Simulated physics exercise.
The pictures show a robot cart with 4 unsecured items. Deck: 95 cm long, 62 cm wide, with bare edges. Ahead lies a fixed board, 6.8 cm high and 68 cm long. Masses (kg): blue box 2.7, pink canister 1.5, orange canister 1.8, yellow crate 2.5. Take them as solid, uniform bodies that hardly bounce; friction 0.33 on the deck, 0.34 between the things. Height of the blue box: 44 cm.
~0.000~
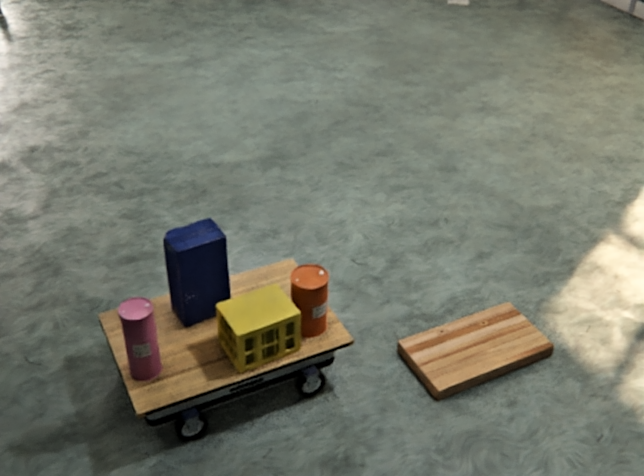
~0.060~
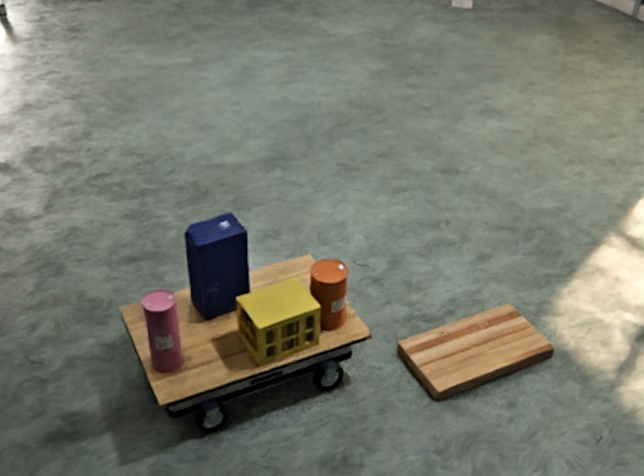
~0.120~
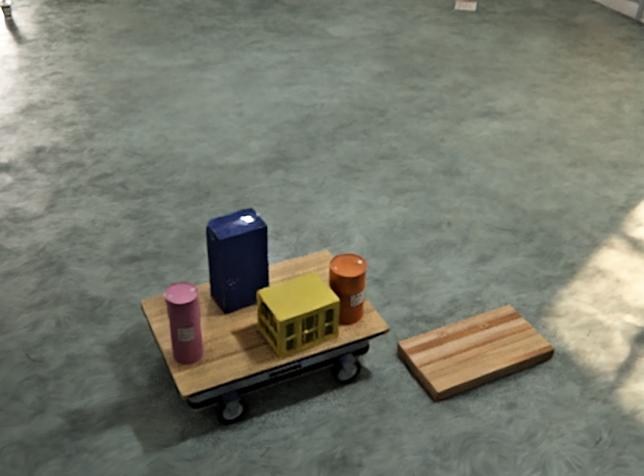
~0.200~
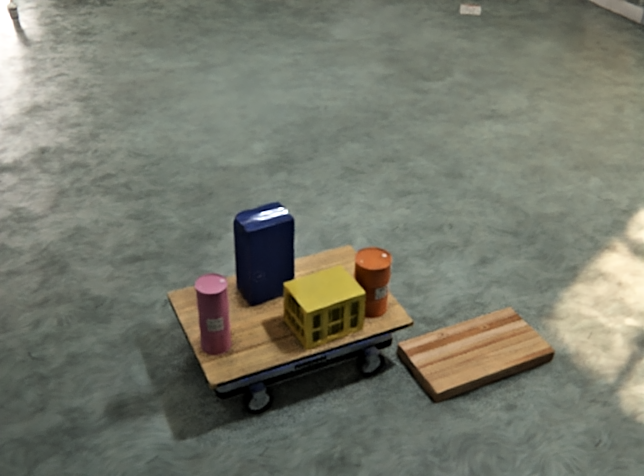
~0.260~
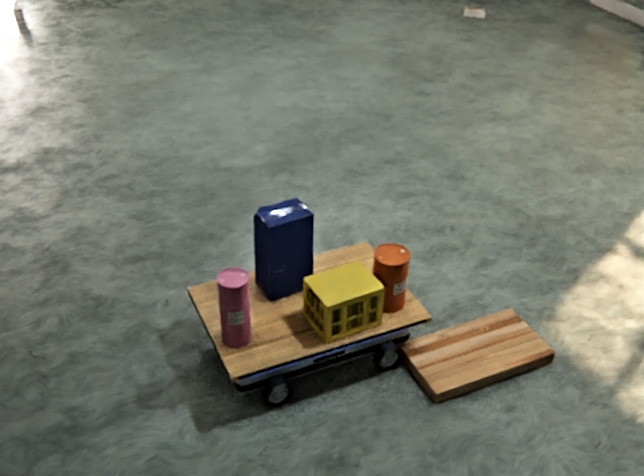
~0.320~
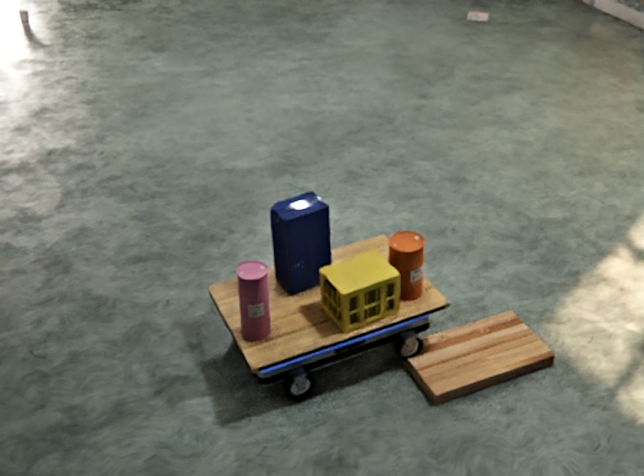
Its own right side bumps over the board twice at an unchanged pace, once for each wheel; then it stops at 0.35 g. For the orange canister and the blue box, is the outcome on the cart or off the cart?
The orange canister ends off the deck, the blue box ends off the deck.
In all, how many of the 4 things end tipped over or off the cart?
That comes to 3.
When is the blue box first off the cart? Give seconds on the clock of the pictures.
At about 1.1 s.
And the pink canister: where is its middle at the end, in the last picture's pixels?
Near (623, 207).
After 0.62 s, 99 cm covered; orange canister leaning 35° near (466, 218); blue box slid 2 cm near (384, 221); yellow crate leaning 31°.
After 1.02 s, 163 cm covered; orange canister on its side near (574, 205); blue box leaning 42° near (473, 183); pink canister leaning 47°.
After 1.32 s, 211 cm covered; blue box and orange canister now off the cart; pink canister on its side; yellow crate slid 14 cm.
After 1.62 s, 236 cm covered; pink canister on its side; yellow crate slid 9 cm.
At rest (2.2 s), off the cart, blue box and orange canister; tipped over on the cart, pink canister; the last one in place, give or take 10 cm.
